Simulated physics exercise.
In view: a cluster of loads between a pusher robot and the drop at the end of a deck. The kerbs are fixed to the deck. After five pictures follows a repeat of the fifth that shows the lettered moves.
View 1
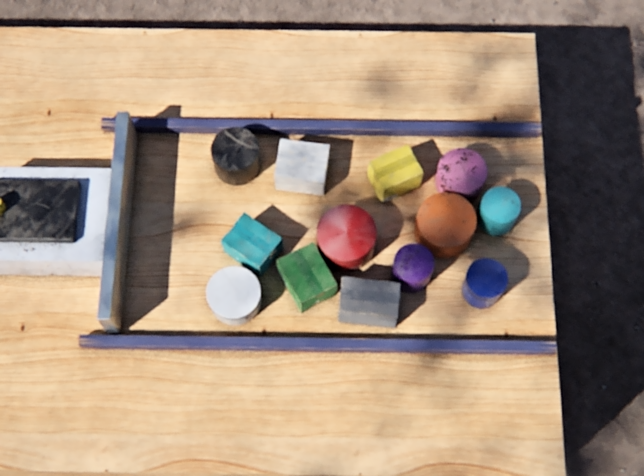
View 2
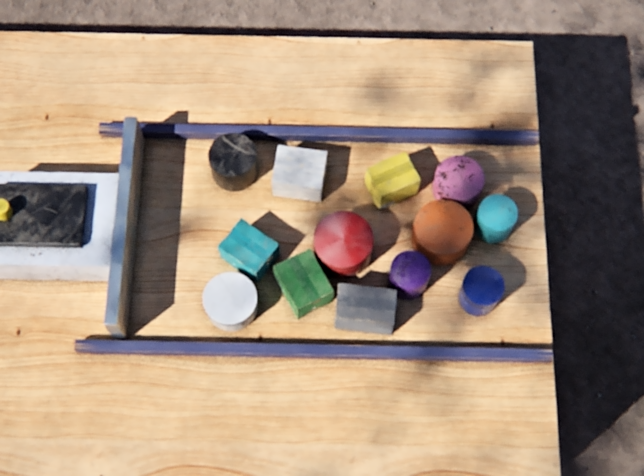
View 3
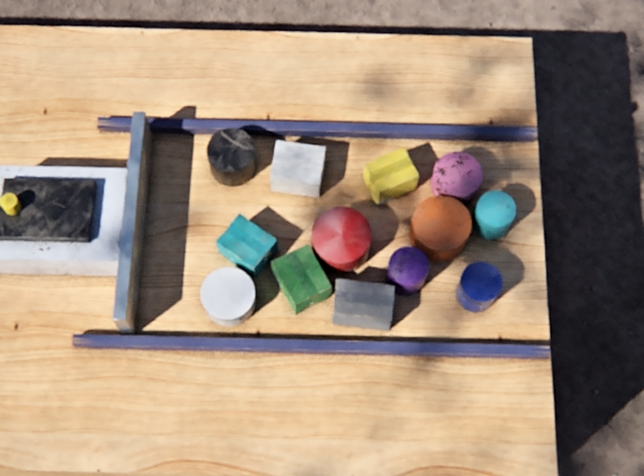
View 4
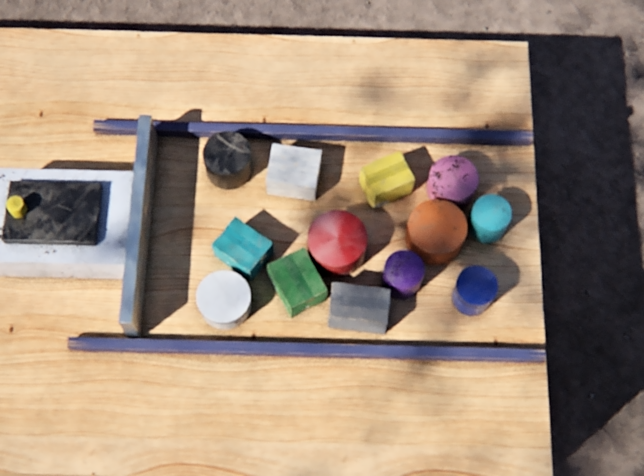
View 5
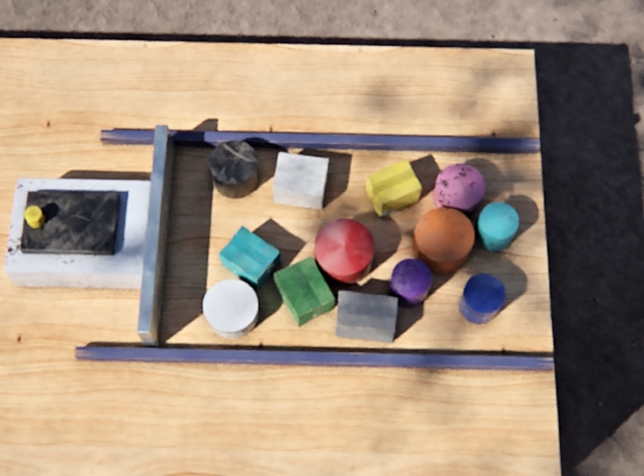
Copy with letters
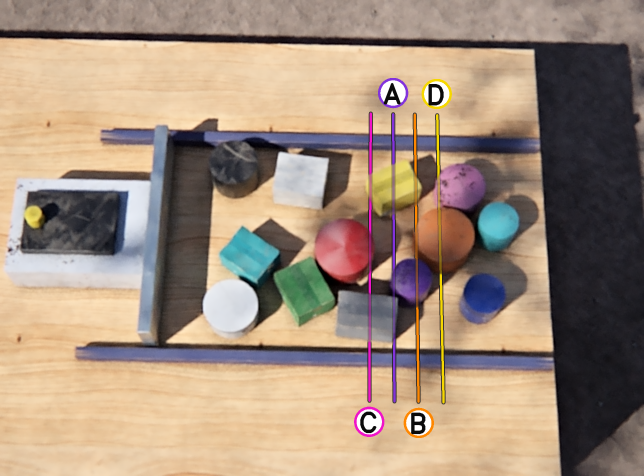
To begin with, a grey bar stands at the left of a cluster of coloured blocks, balls and cylinders lying between two blue rails on a wooden deck. The pale machine behind the bar then pushes it slowly a short way right, narrowing the gap, while the cluster stays in the same arrangement.
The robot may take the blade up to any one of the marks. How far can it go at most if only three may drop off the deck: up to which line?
Stop at B.
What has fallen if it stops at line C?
The turquoise canister goes over.
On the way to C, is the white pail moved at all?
Yes.
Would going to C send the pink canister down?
No.
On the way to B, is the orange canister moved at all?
By then, yes.
On the marked copy, A at (394, 250); B at (417, 250); C at (370, 249); D at (440, 251).
With B. Early on, robot (172, 225); white pail (280, 318); grey parcel (379, 319).
Further on, robot (267, 227); turquoise canister (532, 221); blue pail (498, 302).
At the end, robot (340, 228); blue pail over the edge; turquoise canister over the edge; three fallen.
As for the rest, A is within the limit but short; C is within the limit but short; D drops six.
